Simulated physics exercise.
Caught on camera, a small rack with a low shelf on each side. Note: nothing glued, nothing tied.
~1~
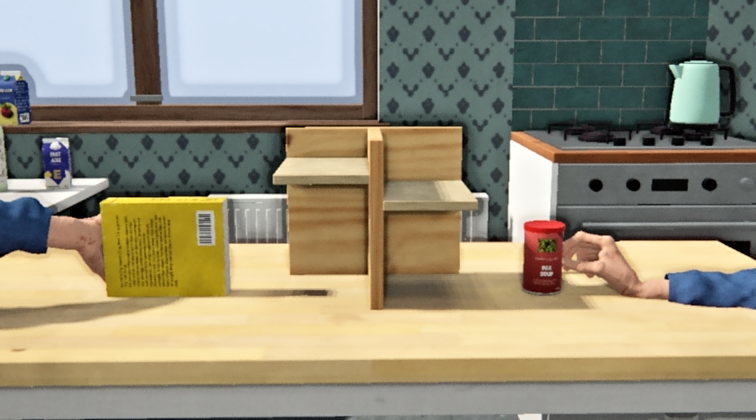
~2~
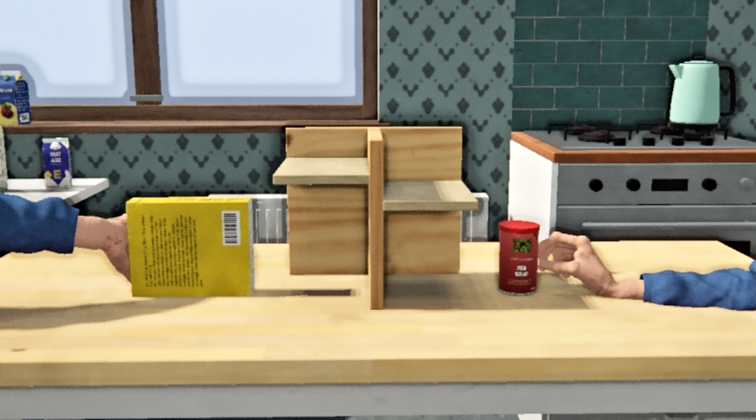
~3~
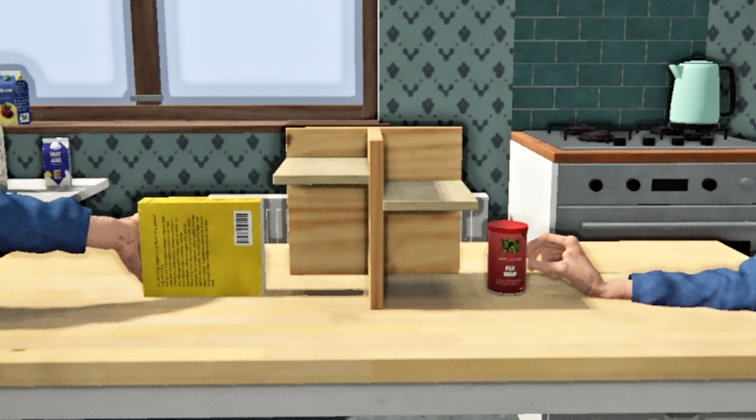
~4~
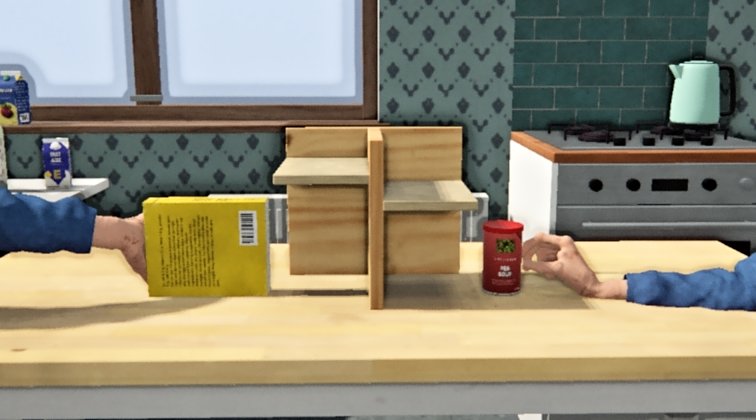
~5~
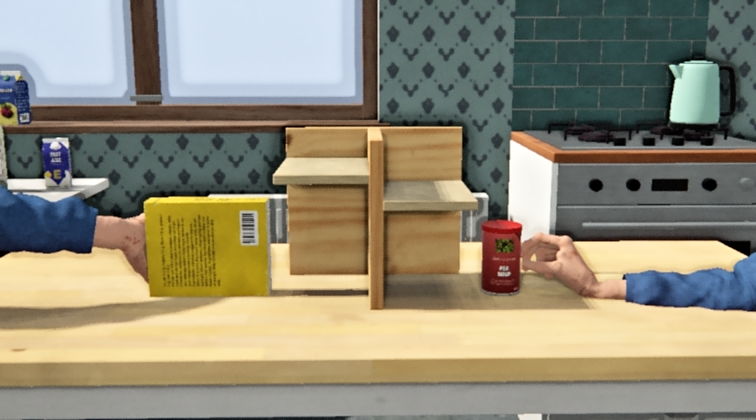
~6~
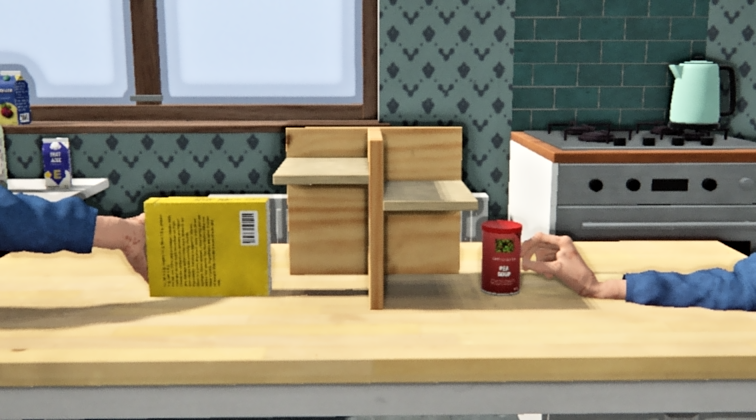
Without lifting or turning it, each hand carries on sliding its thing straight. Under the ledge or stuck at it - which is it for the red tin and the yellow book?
Result: The red tin will be low enough, the yellow book will be low enough.
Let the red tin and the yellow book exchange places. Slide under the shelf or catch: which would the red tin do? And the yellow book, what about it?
Red tin: Clear; yellow book: Blocked.
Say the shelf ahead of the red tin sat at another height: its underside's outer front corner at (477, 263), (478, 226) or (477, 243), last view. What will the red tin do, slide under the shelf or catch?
In order of the tries, it is held back, then passes beneath, then is held back.
Then, 0.40 s on from there, red tin part of the way in near (470, 258); yellow book sliding up to the opening near (242, 247).
In the end, the red tin slides in, near (443, 258); the yellow book slides in, near (302, 246).
